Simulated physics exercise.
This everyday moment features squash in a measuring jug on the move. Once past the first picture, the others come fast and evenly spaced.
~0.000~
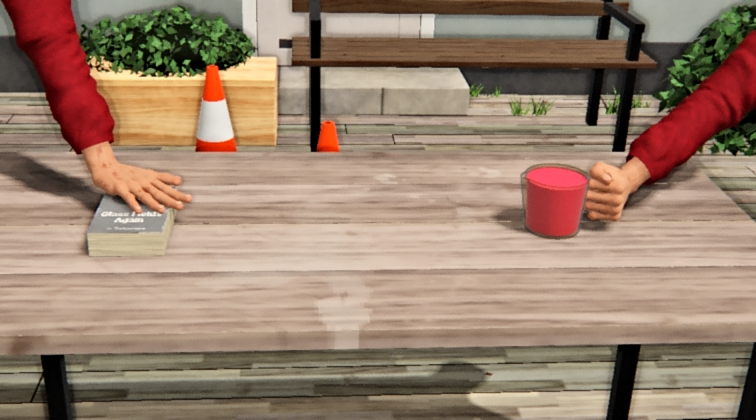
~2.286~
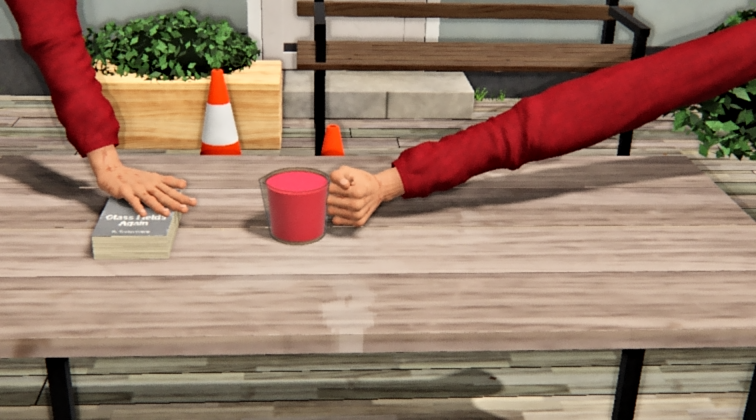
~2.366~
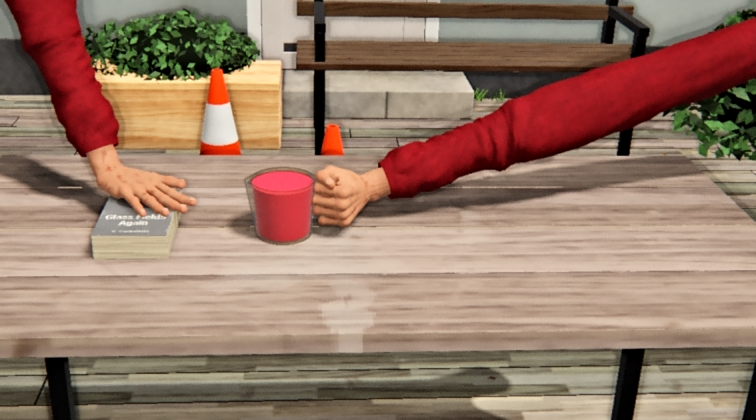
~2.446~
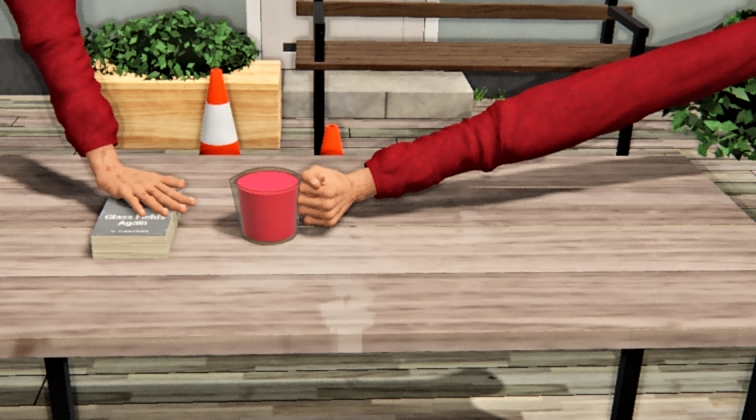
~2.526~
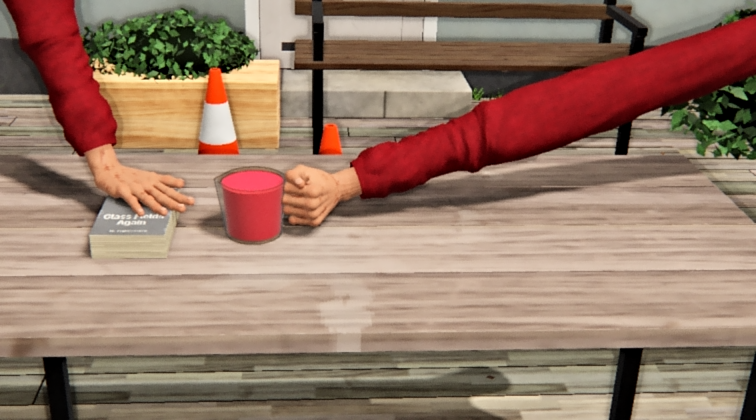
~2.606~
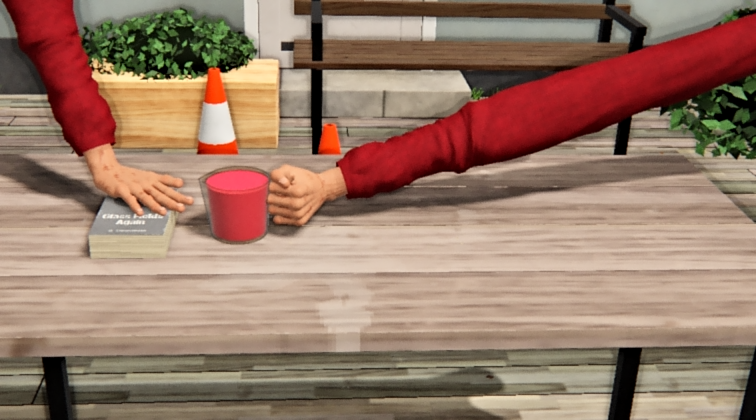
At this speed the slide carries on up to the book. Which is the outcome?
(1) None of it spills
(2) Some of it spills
2.
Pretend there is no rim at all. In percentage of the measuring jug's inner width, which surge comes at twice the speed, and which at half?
In turn 50 and 10 per cent.
After 2.8 s, the measuring jug meets the book.
After 2.9 s, the squash surges up the wall; a puddle lies under it.
After 4.2 s, the measuring jug stands at the book; a puddle lies under it.
